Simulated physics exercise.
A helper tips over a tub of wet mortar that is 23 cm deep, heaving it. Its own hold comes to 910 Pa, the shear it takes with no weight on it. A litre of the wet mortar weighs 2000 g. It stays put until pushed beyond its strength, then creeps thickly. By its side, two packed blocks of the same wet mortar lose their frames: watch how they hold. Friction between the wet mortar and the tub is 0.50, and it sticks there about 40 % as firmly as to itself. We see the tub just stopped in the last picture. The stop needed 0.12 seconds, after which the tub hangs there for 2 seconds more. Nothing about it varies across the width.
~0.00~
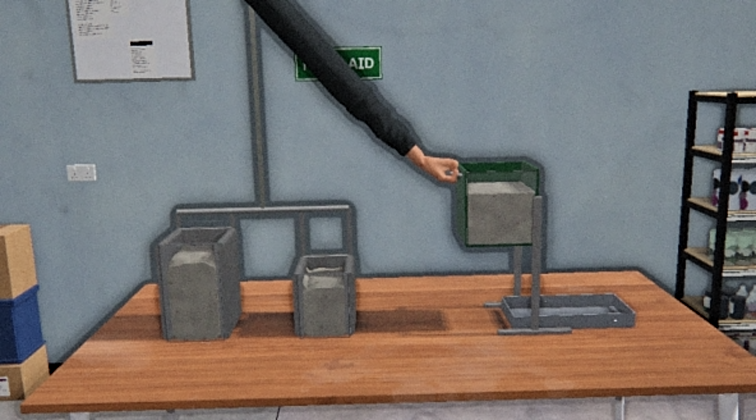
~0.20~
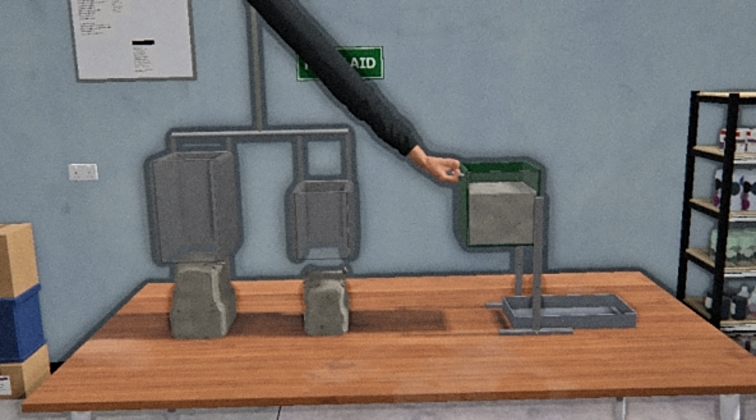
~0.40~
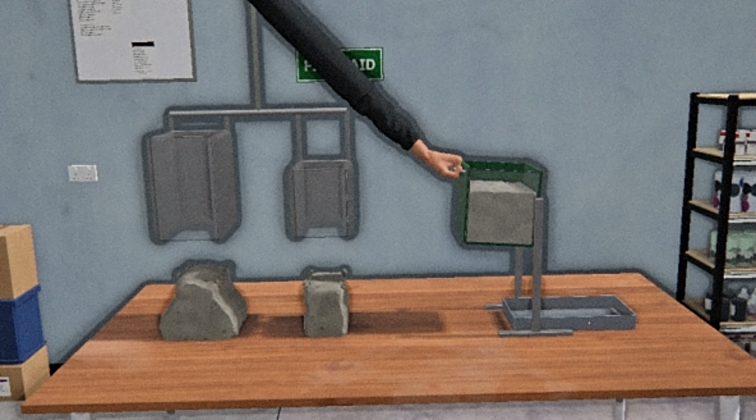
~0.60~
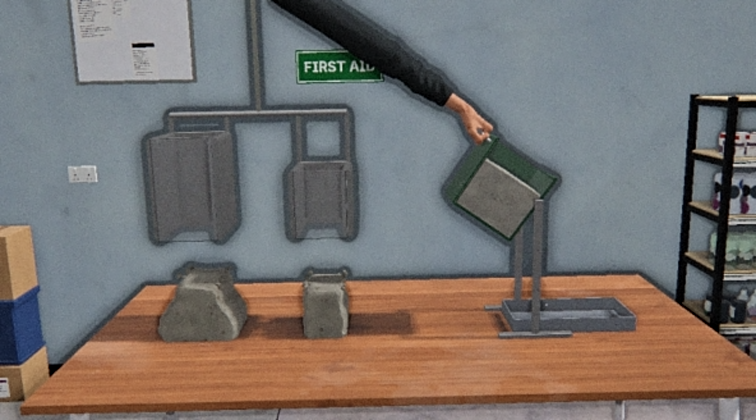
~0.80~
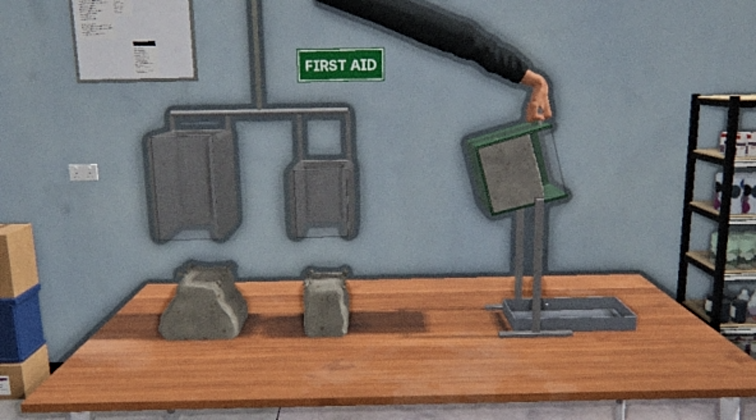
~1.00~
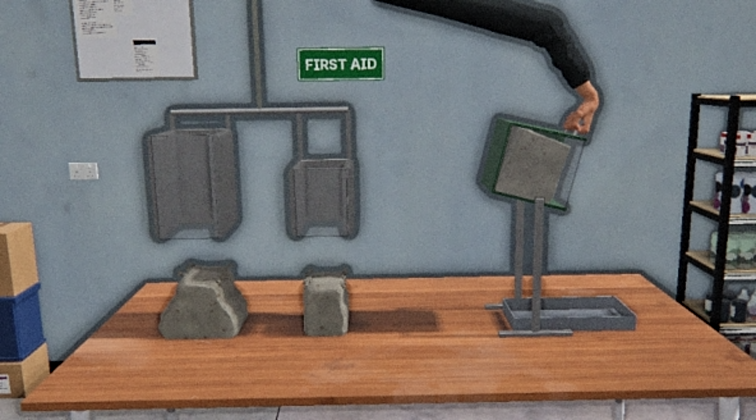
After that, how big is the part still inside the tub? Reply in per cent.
I would say roughly 44 per cent is still inside.
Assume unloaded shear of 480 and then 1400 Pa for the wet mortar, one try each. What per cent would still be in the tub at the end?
It'd be some 35 percent the first time and some 40 percent the second.
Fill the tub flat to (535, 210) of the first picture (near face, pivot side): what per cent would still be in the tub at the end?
Then about 60 %.
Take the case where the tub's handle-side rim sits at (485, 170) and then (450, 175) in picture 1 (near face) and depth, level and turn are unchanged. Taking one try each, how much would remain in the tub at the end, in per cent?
100 %, then 35 %.
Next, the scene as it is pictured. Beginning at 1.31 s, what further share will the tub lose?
Later share of the load: Approx. 6 %.
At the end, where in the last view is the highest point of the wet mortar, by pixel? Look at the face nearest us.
The highest point sits at around (527, 171).
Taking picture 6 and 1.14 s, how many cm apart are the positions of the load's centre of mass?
Roughly 6 cm.
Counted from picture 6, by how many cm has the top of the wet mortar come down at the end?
About 13 cm.
After 1.14 s, the tub is at 104 degrees and holds 89 %.
After 1.31 s, the tub is at 104 degrees and holds 50 %.
After 1.48 s, the tub is at 104 degrees and holds 44 %.
After 1.65 s, the tub is at 104 degrees and holds 44 %.
After 3.00 s, the tub is at 104 degrees and holds 44 %.
